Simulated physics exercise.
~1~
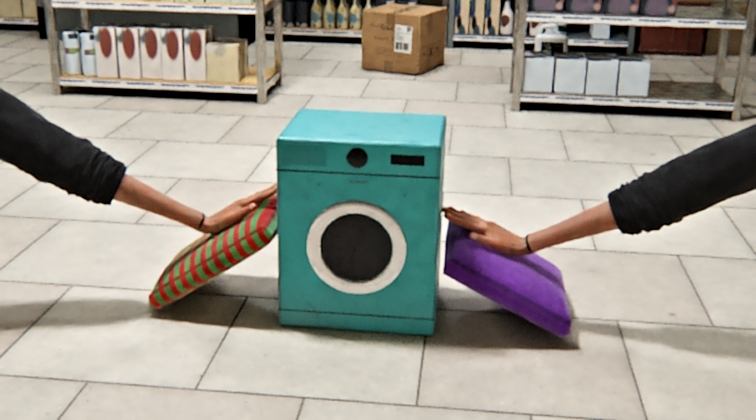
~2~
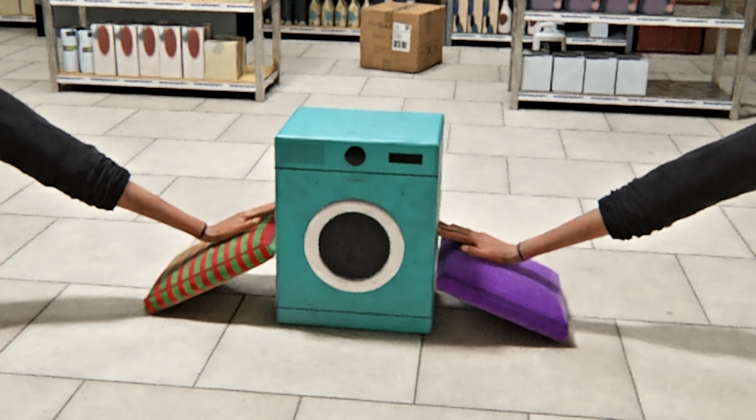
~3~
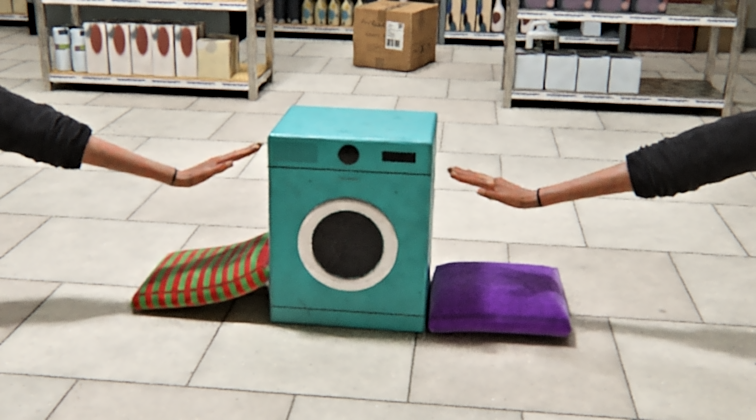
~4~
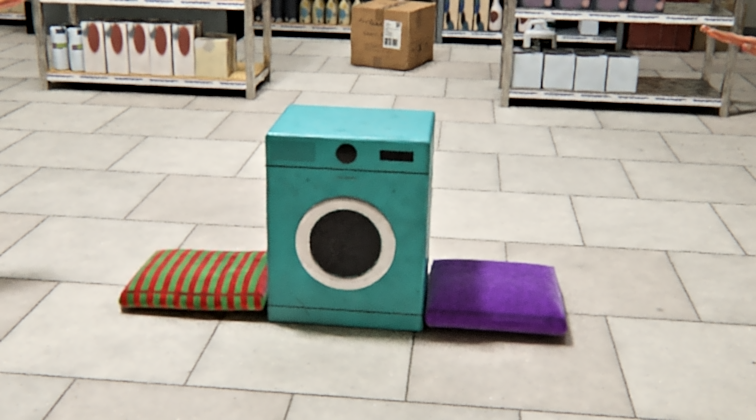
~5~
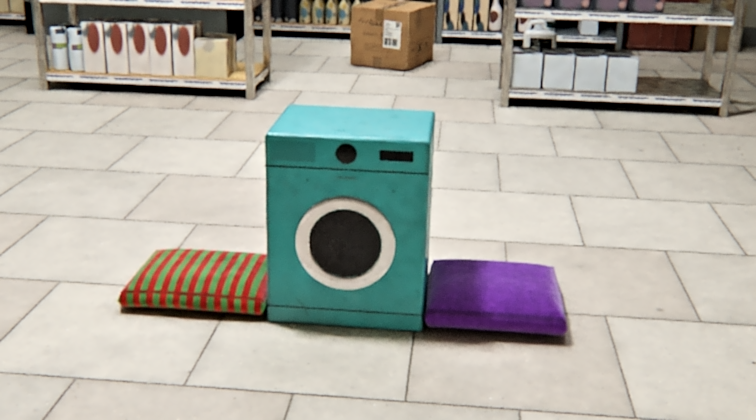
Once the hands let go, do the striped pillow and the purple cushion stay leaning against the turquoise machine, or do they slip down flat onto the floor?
They both slip down. The striped pillow slides down flat on the left of the machine, and the purple cushion slips and lies flat on the right.
Two hands held a red and green striped pillow and a purple cushion tilted against either side of a turquoise machine, then let go and drew away; both slid down and ended up flat on the floor while the machine stayed put.
